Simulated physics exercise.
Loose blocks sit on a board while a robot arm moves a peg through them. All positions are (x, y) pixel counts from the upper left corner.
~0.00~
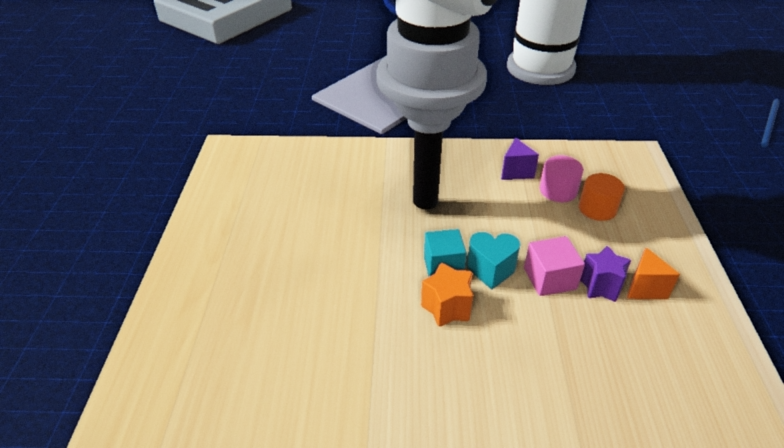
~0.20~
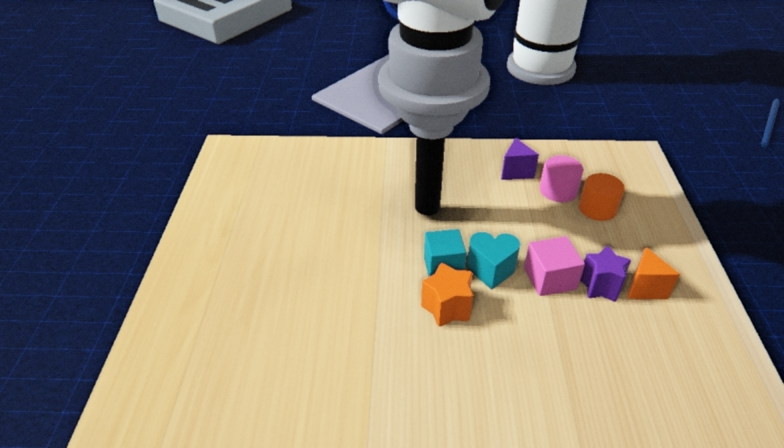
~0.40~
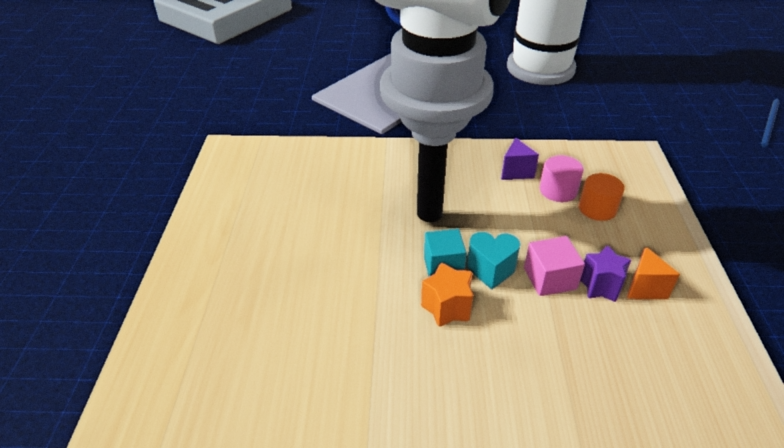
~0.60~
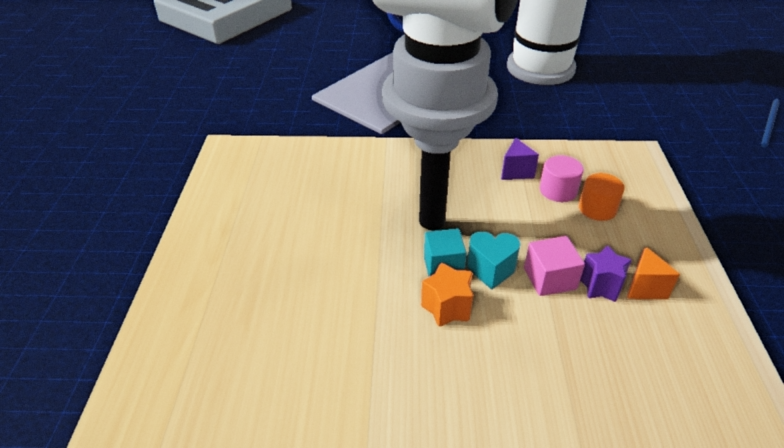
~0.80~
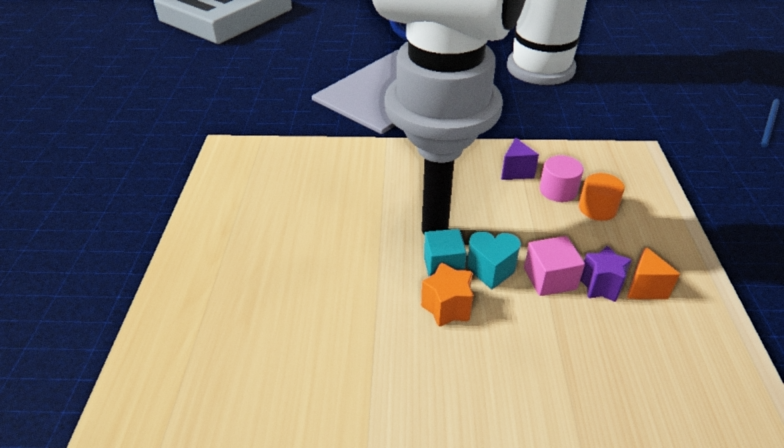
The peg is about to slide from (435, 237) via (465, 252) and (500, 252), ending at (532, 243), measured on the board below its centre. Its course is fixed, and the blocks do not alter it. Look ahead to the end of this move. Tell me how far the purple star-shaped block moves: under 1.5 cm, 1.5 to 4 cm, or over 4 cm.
Within 1.5 cm.
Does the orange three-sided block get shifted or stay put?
That block is going to be left alone.
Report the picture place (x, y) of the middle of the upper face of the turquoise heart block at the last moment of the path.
I think it will end close to (511, 255).
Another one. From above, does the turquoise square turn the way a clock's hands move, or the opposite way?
From above, the turn goes clockwise.
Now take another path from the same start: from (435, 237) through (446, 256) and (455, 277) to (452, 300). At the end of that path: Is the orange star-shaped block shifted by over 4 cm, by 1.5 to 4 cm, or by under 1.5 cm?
Net shift: Above 4 cm.
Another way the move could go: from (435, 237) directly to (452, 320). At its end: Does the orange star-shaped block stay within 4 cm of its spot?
In short: No.
On the path given first. One third of the way, peg (466, 246); turquoise square (449, 246), turned 30° clockwise; turquoise heart block (500, 247).
Two thirds of the way, peg (501, 246); turquoise square (450, 246), turned 30° clockwise; turquoise heart block (511, 255); pink square (560, 253).
At the end, peg (534, 237); turquoise square (450, 246), turned 30° clockwise; turquoise heart block (511, 255); pink square (560, 253); purple star-shaped block unmoved; orange three-sided block unmoved.
